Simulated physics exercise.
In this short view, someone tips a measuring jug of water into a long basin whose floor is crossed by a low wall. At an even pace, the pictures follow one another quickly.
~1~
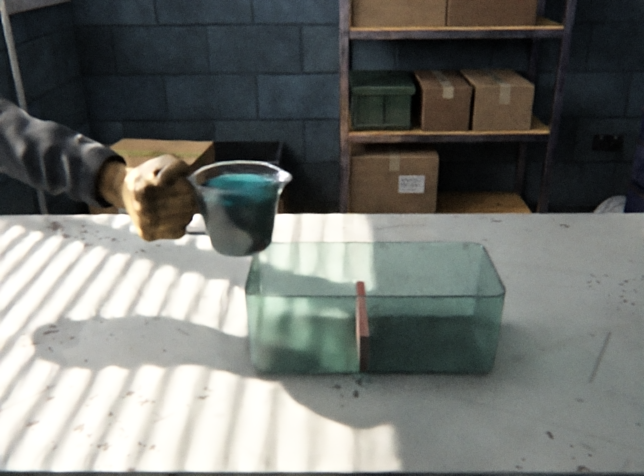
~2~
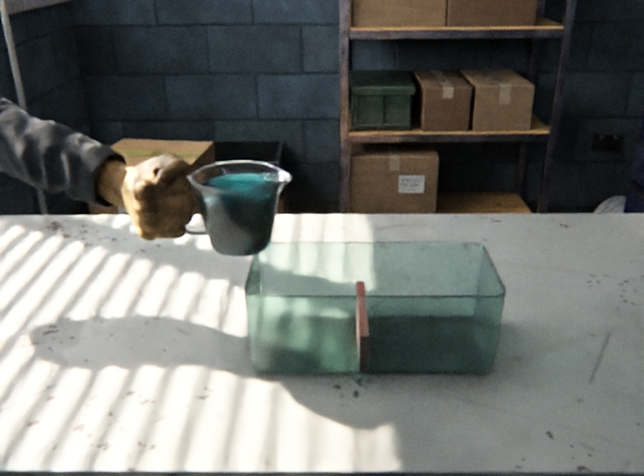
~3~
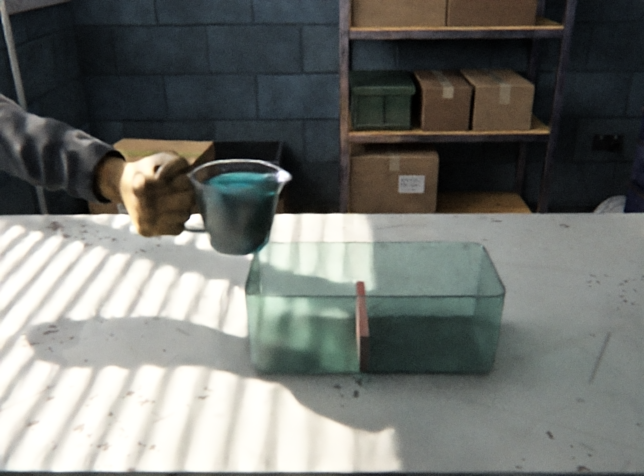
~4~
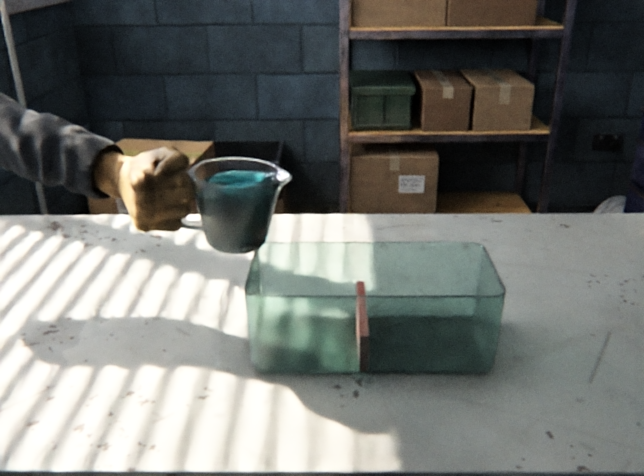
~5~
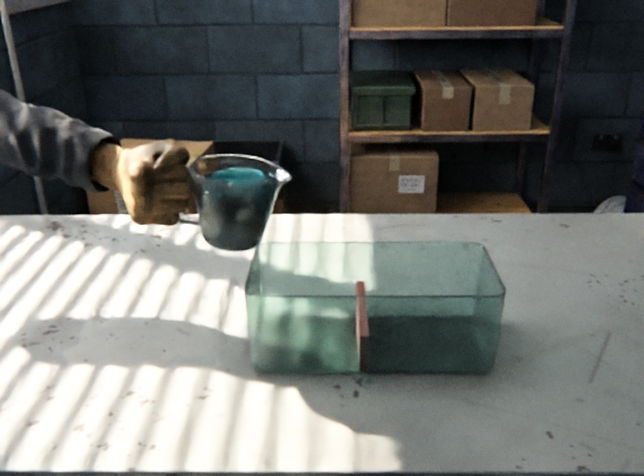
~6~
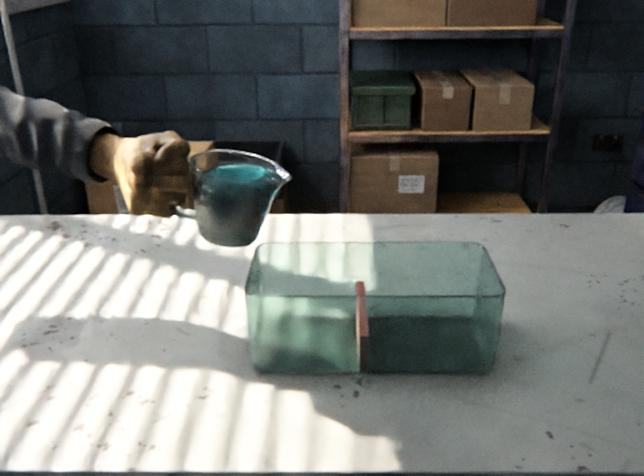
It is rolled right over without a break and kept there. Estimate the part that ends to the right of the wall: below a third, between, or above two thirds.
The share right of the wall is left at a third to two thirds.
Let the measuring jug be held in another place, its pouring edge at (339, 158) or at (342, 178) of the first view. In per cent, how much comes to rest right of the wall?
About 95 per cent, then about 95 per cent.
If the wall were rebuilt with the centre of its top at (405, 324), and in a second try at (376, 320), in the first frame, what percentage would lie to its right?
First try around 10 percent; second try around 15 percent.
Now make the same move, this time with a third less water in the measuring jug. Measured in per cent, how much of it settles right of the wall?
Close to 30 per cent, more or less.
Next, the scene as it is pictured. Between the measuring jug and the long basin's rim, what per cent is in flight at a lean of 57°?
20 %.
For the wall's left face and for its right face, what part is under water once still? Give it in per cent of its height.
Left part: 30 per cent, right part: 20 per cent.
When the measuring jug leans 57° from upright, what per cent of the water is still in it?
It still holds around 70 per cent there.
A moment on, the measuring jug is tipped part way and 72 per cent is still to pour, 9 is left of the wall and 0 right of it.
Next, the measuring jug is tipped on its side and 17 per cent is still to pour, 37 is left of the wall and 24 right of it.
Then the measuring jug is tipped on its side and 0 per cent is still to pour, 56 is left of the wall and 42 right of it.
Later the measuring jug is tipped on its side and 0 per cent is still to pour, 56 is left of the wall and 42 right of it.
At rest 56 per cent lies left of the wall, 42 right of it and 1 outside.
